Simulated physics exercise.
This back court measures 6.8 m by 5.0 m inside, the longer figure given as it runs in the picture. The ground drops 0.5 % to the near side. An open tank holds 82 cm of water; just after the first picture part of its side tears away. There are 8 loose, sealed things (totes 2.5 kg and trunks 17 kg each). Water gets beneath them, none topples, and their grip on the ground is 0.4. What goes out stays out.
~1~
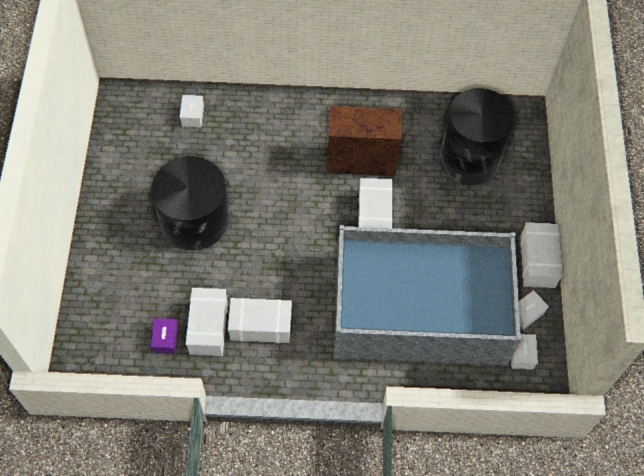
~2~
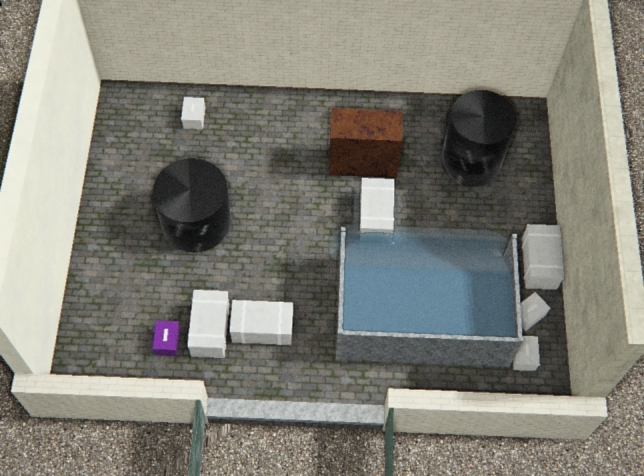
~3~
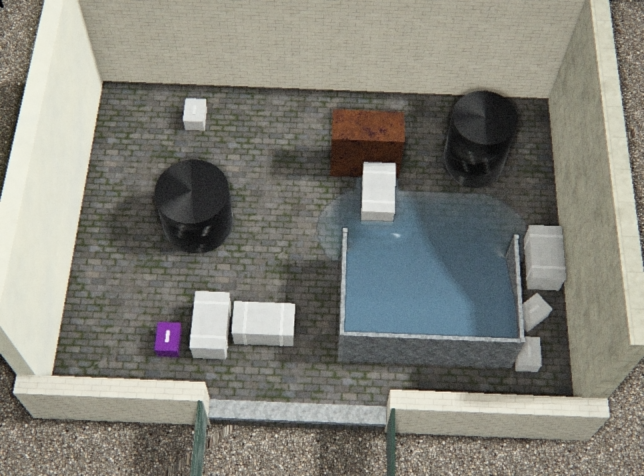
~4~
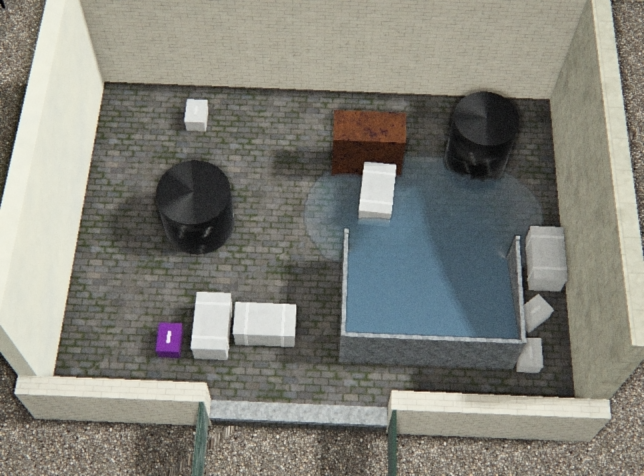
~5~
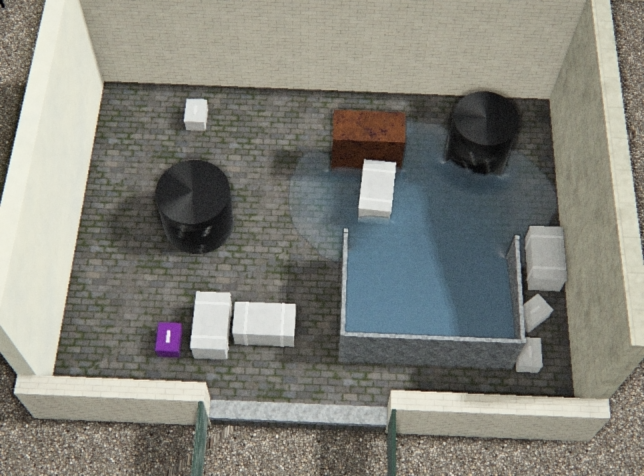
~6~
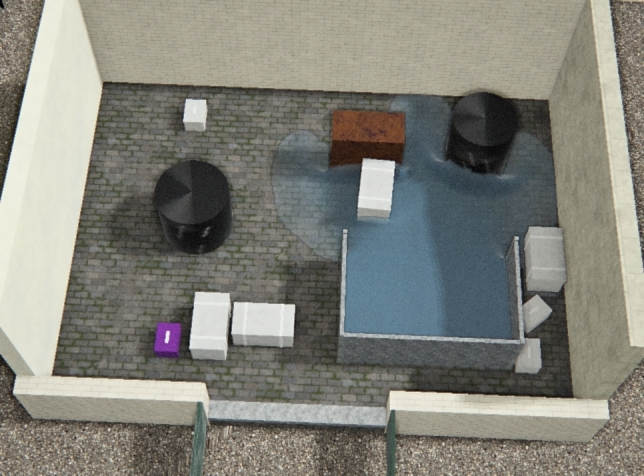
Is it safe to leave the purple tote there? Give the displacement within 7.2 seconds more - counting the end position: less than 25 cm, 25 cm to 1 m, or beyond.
Purple tote moves a short way.
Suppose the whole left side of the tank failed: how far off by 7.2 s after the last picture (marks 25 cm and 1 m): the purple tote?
Then the purple tote travels far.
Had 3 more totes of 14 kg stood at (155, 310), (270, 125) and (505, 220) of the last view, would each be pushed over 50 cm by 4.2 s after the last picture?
In turn: Less, over, past it.
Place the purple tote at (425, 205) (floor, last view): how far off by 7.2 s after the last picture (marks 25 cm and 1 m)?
It gets carried off.
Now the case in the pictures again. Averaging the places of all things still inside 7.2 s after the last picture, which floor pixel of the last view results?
Near (241, 360).
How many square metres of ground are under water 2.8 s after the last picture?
About 27 m2.
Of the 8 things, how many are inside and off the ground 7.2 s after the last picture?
At that moment 6.
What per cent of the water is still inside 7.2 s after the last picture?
About 96 per cent.
Then, 0.9 s after the last picture the purple tote is near (167, 337), 0.0 m from its start, aground; 0 of 8 are out; 1 afloat.
Then, 2.8 s after the last picture the purple tote is near (167, 340), 0.0 m from its start, aground; 0 of 8 are out; 4 afloat.
Then, 4.8 s after the last picture the purple tote is near (164, 371), 0.5 m from its start, afloat; 0 of 8 are out; 7 afloat.
Then, 7.2 s after the last picture the purple tote is near (212, 366), 0.7 m from its start, afloat; 2 of 8 are out; 6 afloat.
